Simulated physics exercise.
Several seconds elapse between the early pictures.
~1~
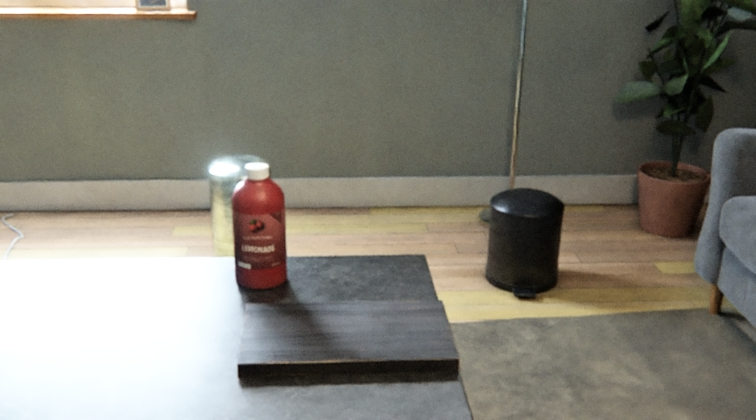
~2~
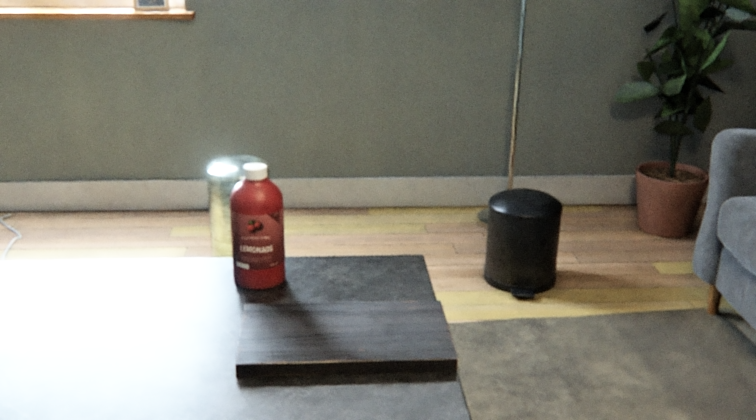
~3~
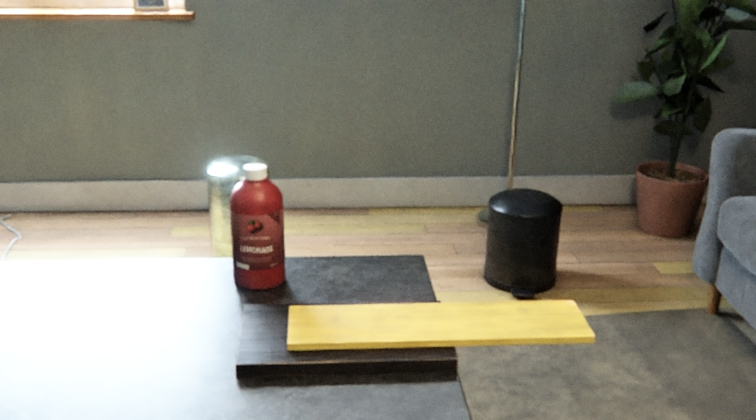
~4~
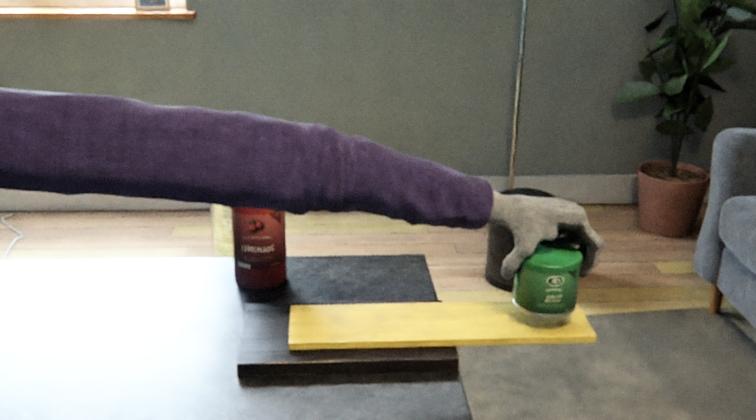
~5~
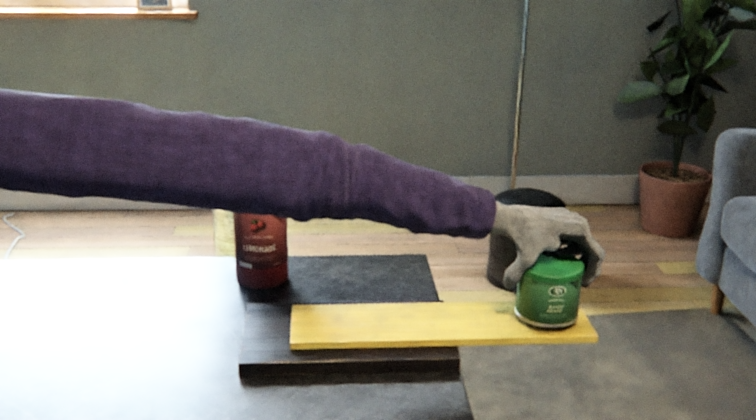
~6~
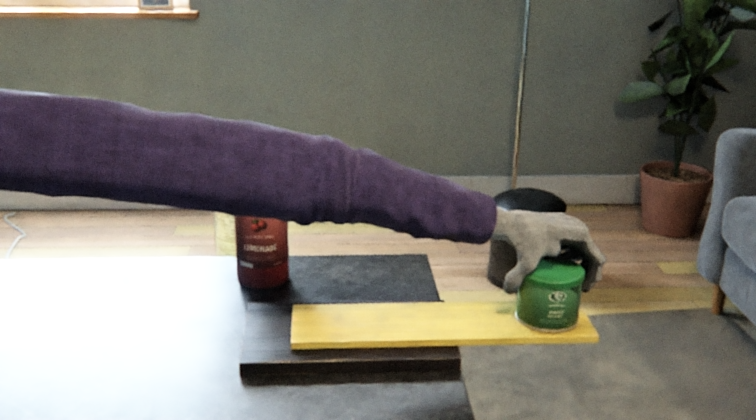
A yellow plank appeared on the black slab beside a red bottle, sticking out past its right side, then a gloved hand in a purple sleeve lowered a green tub onto the plank's right end.
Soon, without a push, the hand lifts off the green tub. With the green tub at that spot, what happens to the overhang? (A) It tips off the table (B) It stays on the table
(A) It tips off the table.
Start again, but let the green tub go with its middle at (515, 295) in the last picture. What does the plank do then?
Outcome: Falls.
Then, 0.70 s after the last picture, green tub now down on the floor or falling; yellow plank tipped 64° from how it was.
Then, 0.90 s after the last picture, yellow plank now down on the floor or falling.
By the end, down on the floor or falling, green tub and yellow plank; the other 2 in place. The plank goes over.
